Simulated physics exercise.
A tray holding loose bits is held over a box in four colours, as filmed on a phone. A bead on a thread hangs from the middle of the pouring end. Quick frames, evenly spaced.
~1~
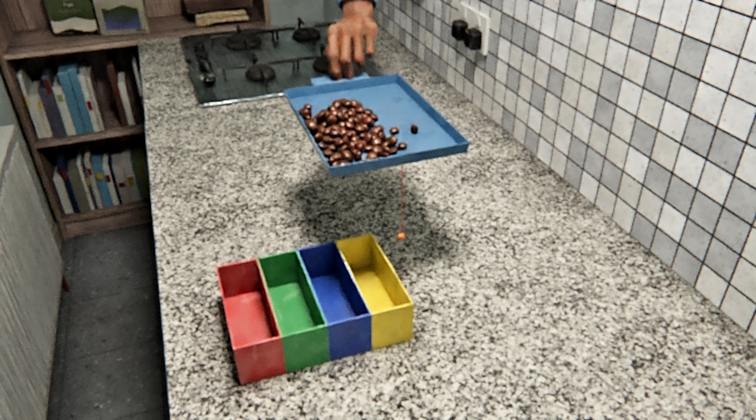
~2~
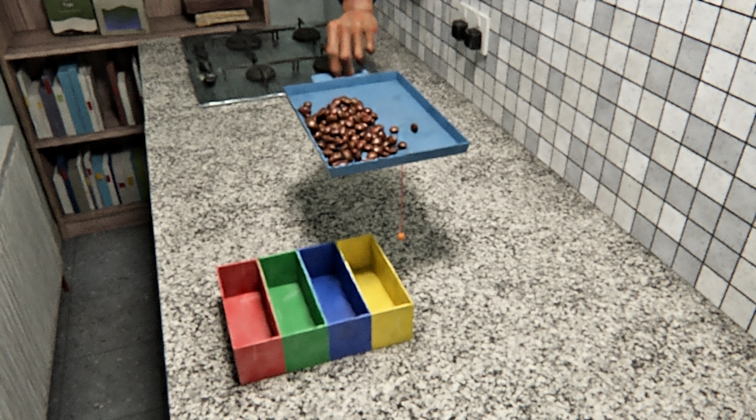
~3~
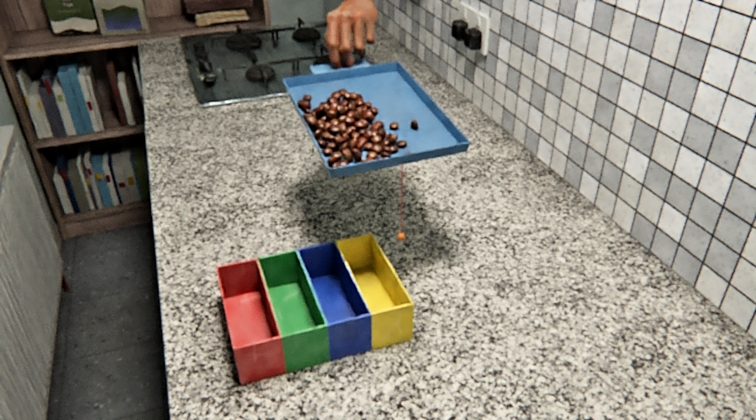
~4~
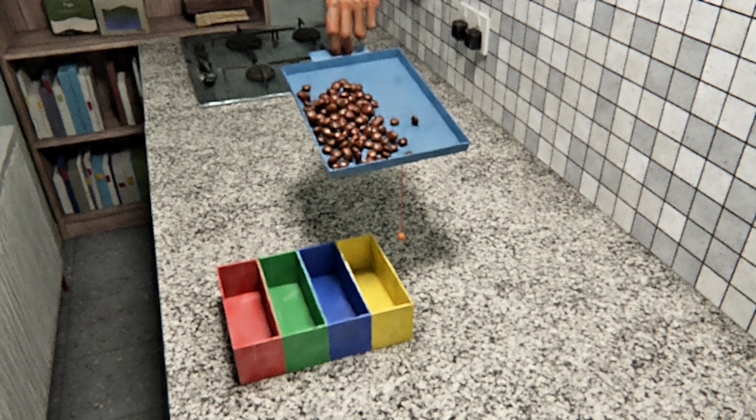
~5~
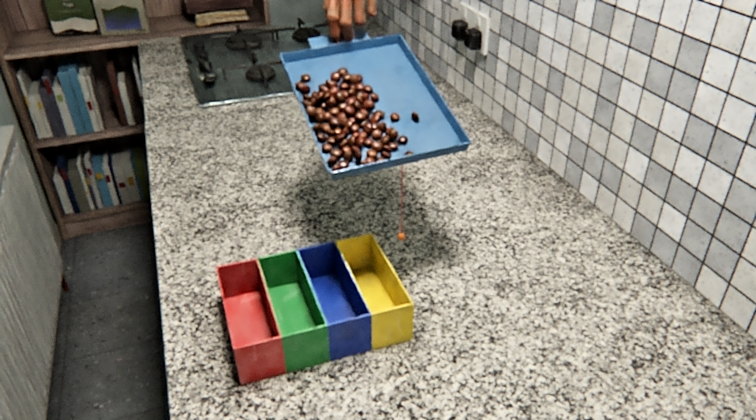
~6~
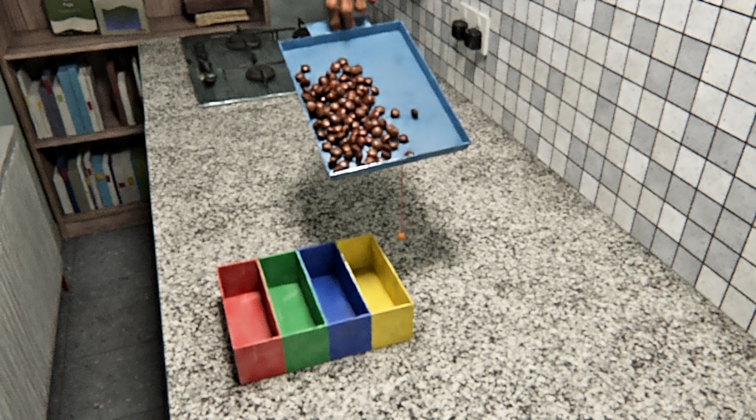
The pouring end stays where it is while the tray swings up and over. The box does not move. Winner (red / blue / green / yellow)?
Yellow.
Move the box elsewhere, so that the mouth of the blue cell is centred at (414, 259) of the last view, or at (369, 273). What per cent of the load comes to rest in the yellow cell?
Some 10 percent in the first case, 30 percent in the second.
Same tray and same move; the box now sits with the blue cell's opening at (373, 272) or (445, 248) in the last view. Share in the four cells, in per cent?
About 90 per cent, then about 70 per cent.
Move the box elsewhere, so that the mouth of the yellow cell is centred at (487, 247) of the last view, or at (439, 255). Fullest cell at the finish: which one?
At the first place the red one, at the second green.
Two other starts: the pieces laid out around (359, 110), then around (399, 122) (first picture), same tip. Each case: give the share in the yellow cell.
First 50 %, then 30 %.
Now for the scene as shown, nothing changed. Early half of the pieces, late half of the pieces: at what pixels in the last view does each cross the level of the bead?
Around (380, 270) at first; around (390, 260) after that.
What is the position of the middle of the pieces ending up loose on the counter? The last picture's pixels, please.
My estimate puts the centre near (436, 313).
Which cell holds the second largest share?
That one is the cell in blue.
Shortly afterwards, tray tipped steeply; all but a few on the tray; only a few falling or outside the box.
Next, tray tipped past a quarter turn; a little on the tray; near a third in the yellow cell; near a quarter in the blue cell; only a few in the red cell; near a third falling or outside the box.
Some moments later, tray tipped past a quarter turn; near half in the yellow cell; near a quarter in the blue cell; only a few in the red cell; near a third falling or outside the box.
In the end, tray tipped past a quarter turn; near half in the yellow cell; near a quarter in the blue cell; only a few in the red cell; none at all in the green cell; near a third outside the box.
